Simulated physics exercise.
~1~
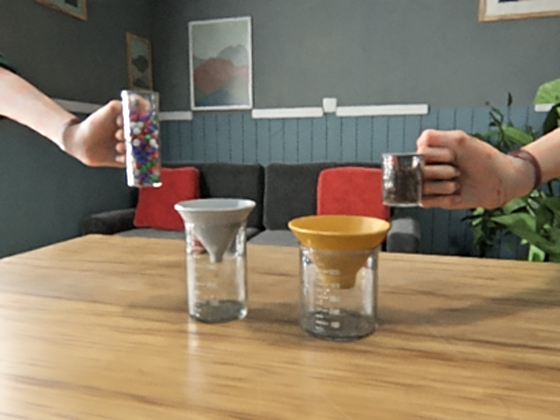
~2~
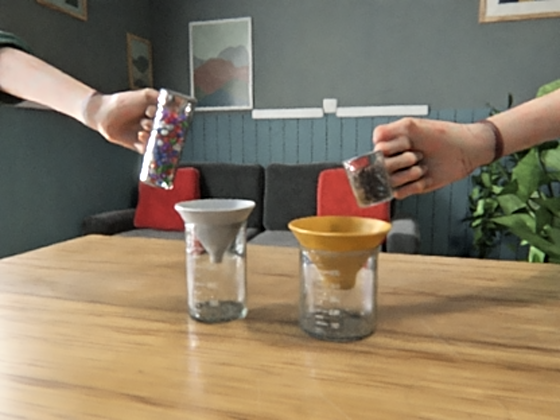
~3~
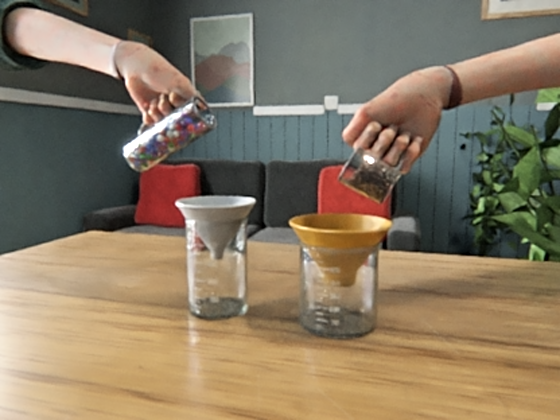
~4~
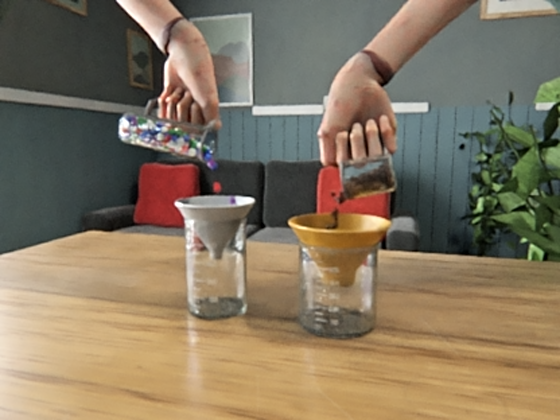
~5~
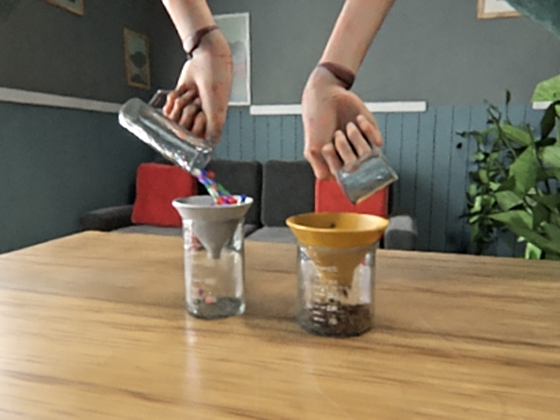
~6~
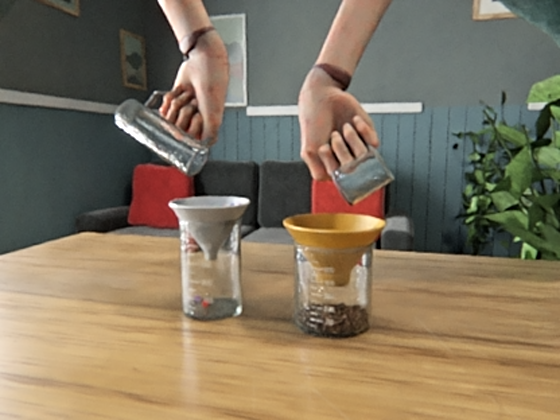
We see two hands tip a cup of colourful beads and a smaller cup of dark bits over funnels set in glass jars; the beads nearly all jam in the grey left funnel, while the dark bits all pass through the yellow right one into its jar.
